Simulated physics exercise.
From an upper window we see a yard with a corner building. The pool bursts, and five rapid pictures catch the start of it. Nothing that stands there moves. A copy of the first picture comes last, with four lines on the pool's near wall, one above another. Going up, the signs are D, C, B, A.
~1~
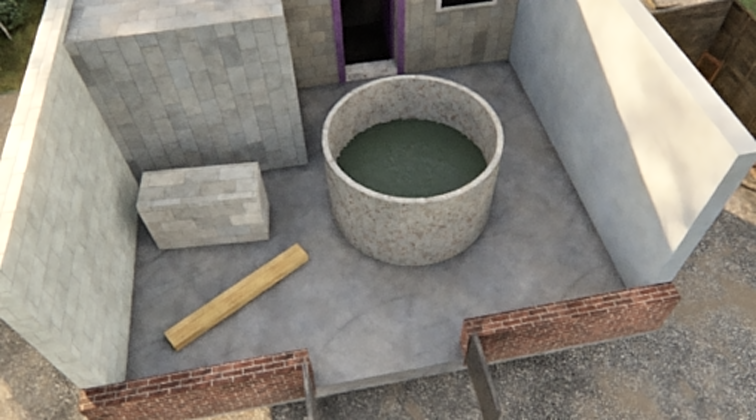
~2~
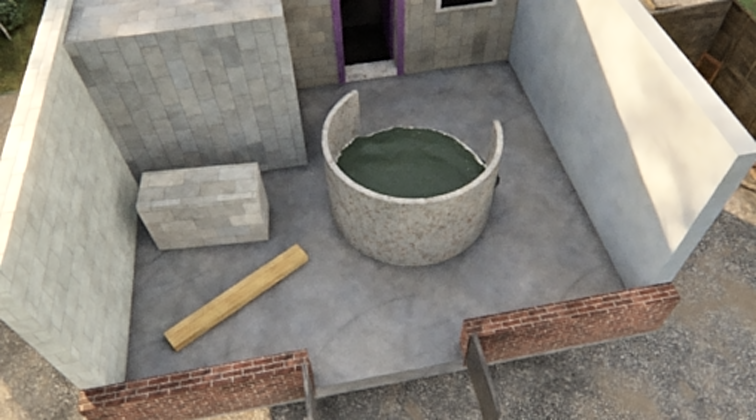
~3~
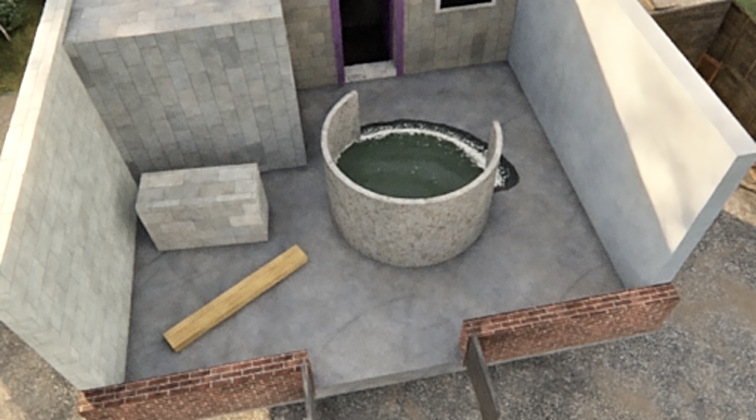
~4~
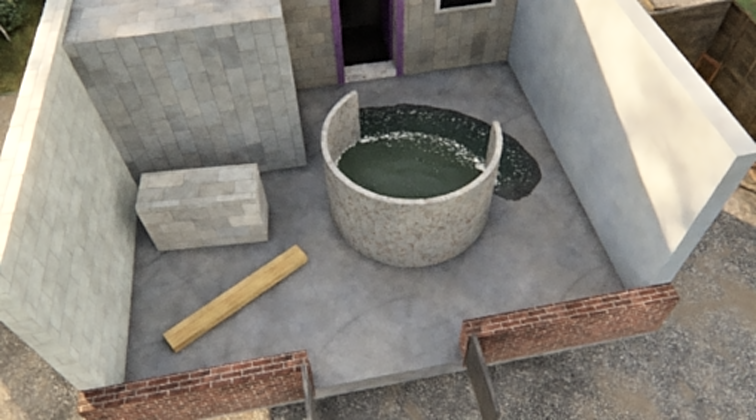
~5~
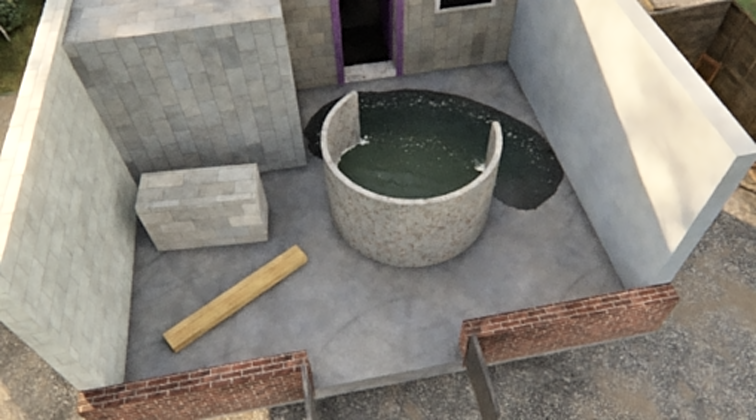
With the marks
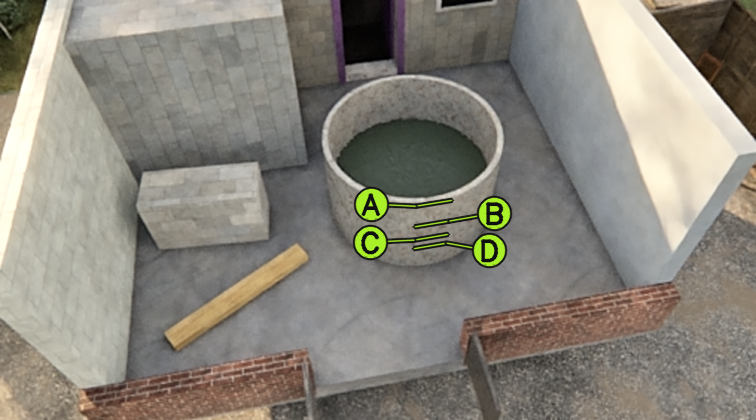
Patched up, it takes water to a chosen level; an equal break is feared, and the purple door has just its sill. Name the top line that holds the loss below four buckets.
Mark D just does it.
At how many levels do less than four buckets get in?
One of the four.
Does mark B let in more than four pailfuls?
Yes, it does.
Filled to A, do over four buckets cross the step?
Yes.
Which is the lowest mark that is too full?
It is C.
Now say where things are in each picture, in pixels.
Water in the pool at rest, its middle at (411, 172); foot of the purple doorway at (372, 78); open gate at (386, 331), in the first frame.
Water covers 3 % of the ground, its front hidden from here, in the second frame.
In the third frame, 7 % of the ground under water, visible out to (512, 179).
In the fourth frame, 14 % of the ground under water, visible out to (533, 179).
In the fifth frame, 23 % of the ground under water, visible out to (554, 179).
In lime, A at (433, 203); B at (432, 223); C at (431, 237); D at (430, 245); from the bottom up D, C, B, A.
Choosing A, dozens of bucketfuls pour in.
Choosing B, dozens of bucketfuls pour in.
Choosing C, about 11 bucketfuls get in.
Choosing D, a bucket or two gets in.
